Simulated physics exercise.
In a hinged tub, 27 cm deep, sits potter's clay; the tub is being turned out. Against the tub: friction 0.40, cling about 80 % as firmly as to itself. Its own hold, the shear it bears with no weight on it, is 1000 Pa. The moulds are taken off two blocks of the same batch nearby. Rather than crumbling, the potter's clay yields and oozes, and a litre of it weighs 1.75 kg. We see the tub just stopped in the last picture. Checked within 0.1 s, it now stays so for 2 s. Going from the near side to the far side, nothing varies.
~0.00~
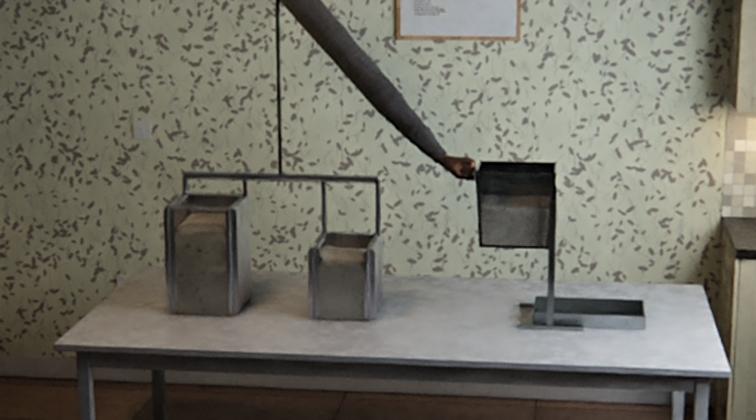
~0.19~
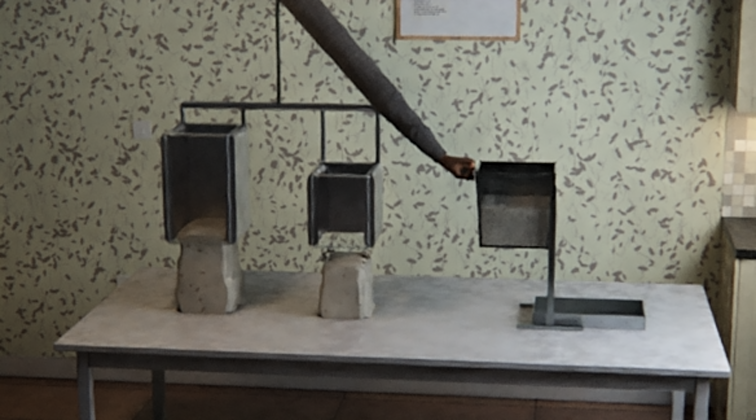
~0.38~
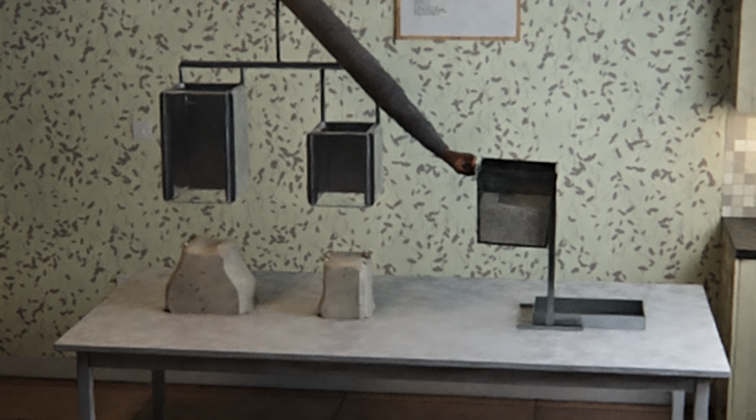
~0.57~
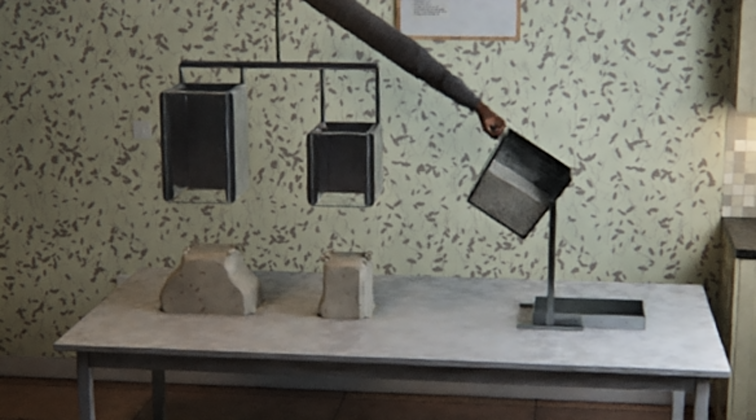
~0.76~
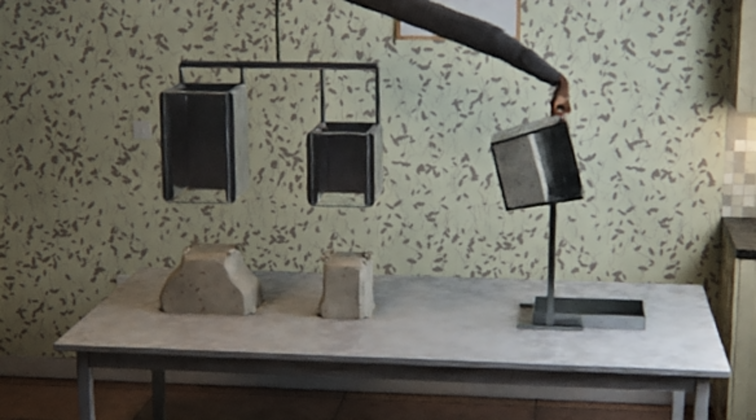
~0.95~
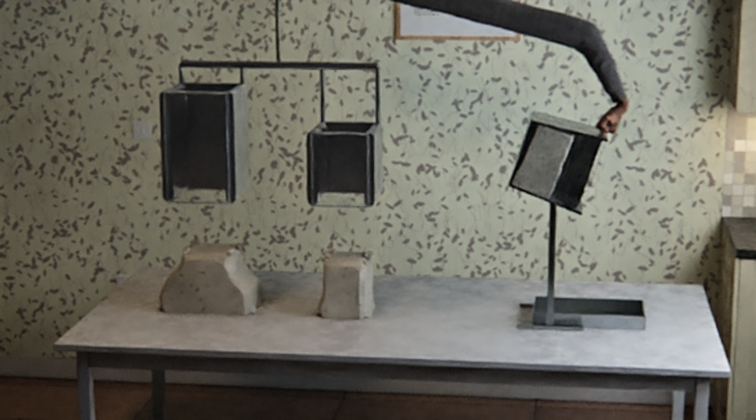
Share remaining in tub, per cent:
Near 44 percent.
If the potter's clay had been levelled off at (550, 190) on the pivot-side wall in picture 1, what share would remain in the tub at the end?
In that case some 35 per cent.
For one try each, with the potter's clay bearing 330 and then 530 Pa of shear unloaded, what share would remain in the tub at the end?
First try roughly 30 per cent, second try roughly 35 per cent.
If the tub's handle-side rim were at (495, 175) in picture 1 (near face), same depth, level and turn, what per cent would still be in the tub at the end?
The tub would end up holding some 55 % of it.
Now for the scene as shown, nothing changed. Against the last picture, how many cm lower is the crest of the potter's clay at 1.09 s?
Around 6 cm below its level in the last picture.
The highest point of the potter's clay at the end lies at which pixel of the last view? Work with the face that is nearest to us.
Peak location: Approx. (542, 168).
After 1.09 s, the tub is at 107 degrees and holds 100 %.
After 1.26 s, the tub is at 107 degrees and holds 62 %.
After 1.43 s, the tub is at 107 degrees and holds 44 %.
After 1.60 s, the tub is at 107 degrees and holds 44 %.
After 2.95 s, at the end, the tub is at 107 degrees and holds 44 %.
